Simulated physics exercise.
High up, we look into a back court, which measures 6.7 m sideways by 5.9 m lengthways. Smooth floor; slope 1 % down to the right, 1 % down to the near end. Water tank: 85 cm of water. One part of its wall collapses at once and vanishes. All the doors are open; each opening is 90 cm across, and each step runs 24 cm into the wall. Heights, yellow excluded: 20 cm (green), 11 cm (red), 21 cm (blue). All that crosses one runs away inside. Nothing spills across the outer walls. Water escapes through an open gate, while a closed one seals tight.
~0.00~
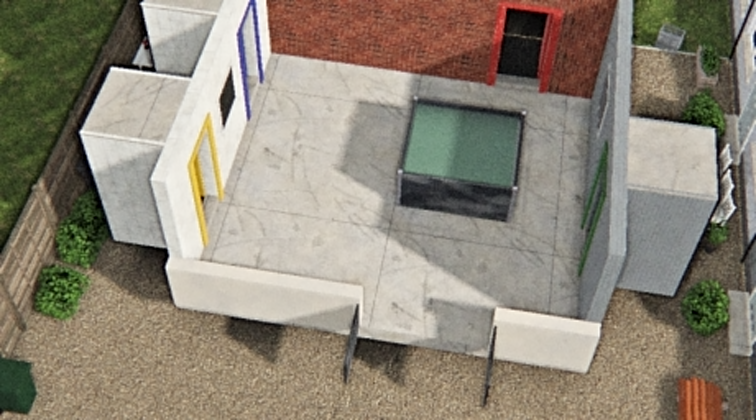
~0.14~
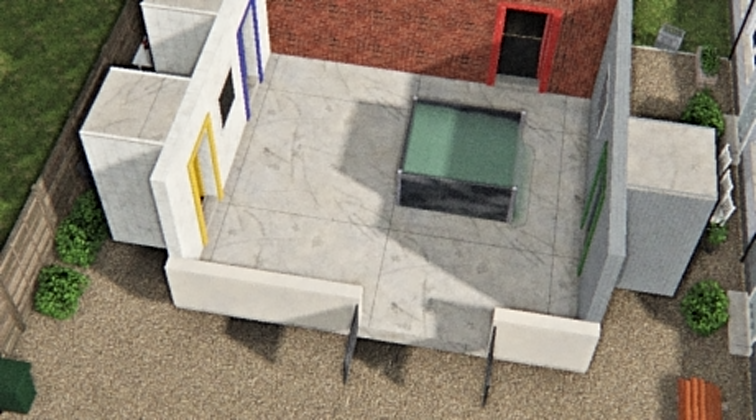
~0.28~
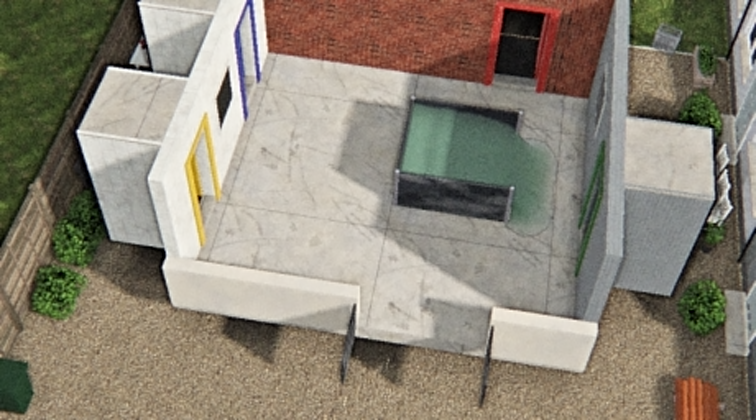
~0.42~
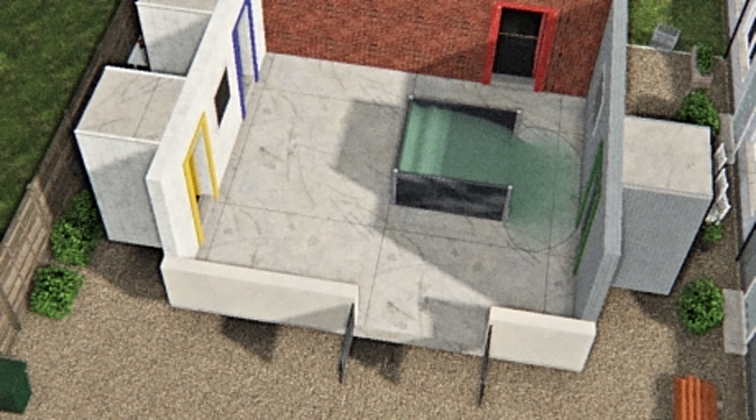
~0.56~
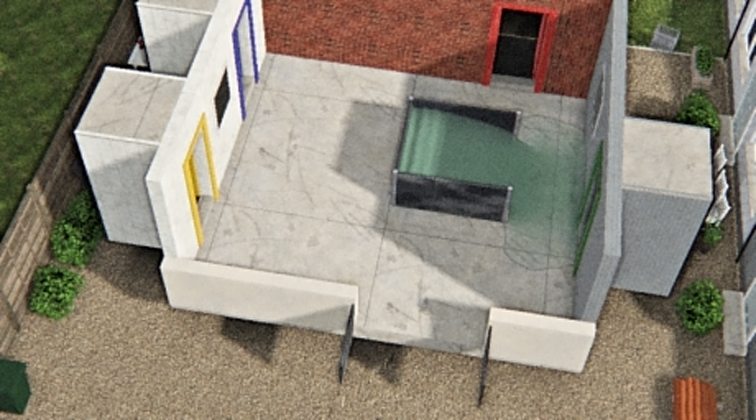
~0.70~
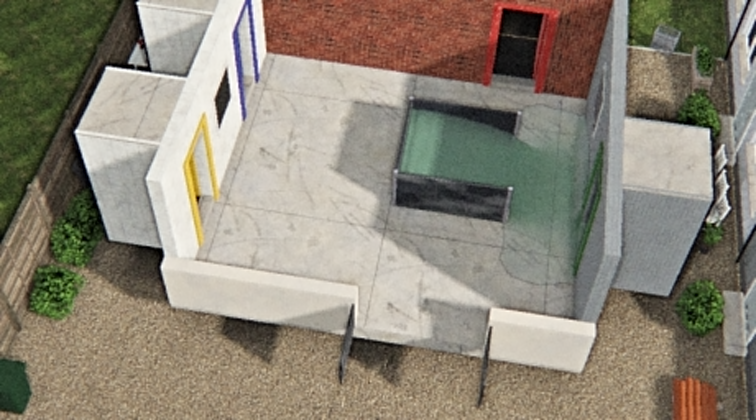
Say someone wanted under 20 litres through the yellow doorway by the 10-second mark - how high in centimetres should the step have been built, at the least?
They should have built it at least 9 cm high.
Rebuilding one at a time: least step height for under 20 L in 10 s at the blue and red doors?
Some 11.5 cm for blue, some 17 cm for red.
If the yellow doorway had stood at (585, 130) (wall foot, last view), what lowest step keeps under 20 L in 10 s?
Something near 27 cm.
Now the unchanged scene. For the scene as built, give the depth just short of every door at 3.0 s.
Door by door in centimetres - green 22, red 19, blue 0, yellow 0.
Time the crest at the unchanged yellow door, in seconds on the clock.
The depth peaks at about 6.0 seconds.
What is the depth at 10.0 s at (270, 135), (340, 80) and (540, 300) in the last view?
Depth: About 4, 4, 9 cm.
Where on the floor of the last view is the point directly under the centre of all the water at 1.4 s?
(512, 186), roughly.
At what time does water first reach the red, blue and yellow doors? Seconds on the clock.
Red = 1.6 s, blue = 3.6 s, yellow = 4.5 s.
After 1.4 s water covers 20 % of the floor, deepest (60 cm) near (570, 198); it has not reached the yellow door.
After 3.0 s water covers 50 % of the floor, deepest (38 cm) near (570, 340); it has not reached the yellow door.
After 10.0 s water covers 95 % of the floor, deepest (11 cm) near (207, 289); 9 cm at the yellow door, 0 litres in over its 16 cm step.
At the yellow door as built, the water arrived by 4.8 s and peaked near 17 cm at 5.8 s.
With a step of 7.5 cm, 33 litres would have come in within the 10 s; with 10 cm, 15 litres. So under 20 litres takes about 9 cm.
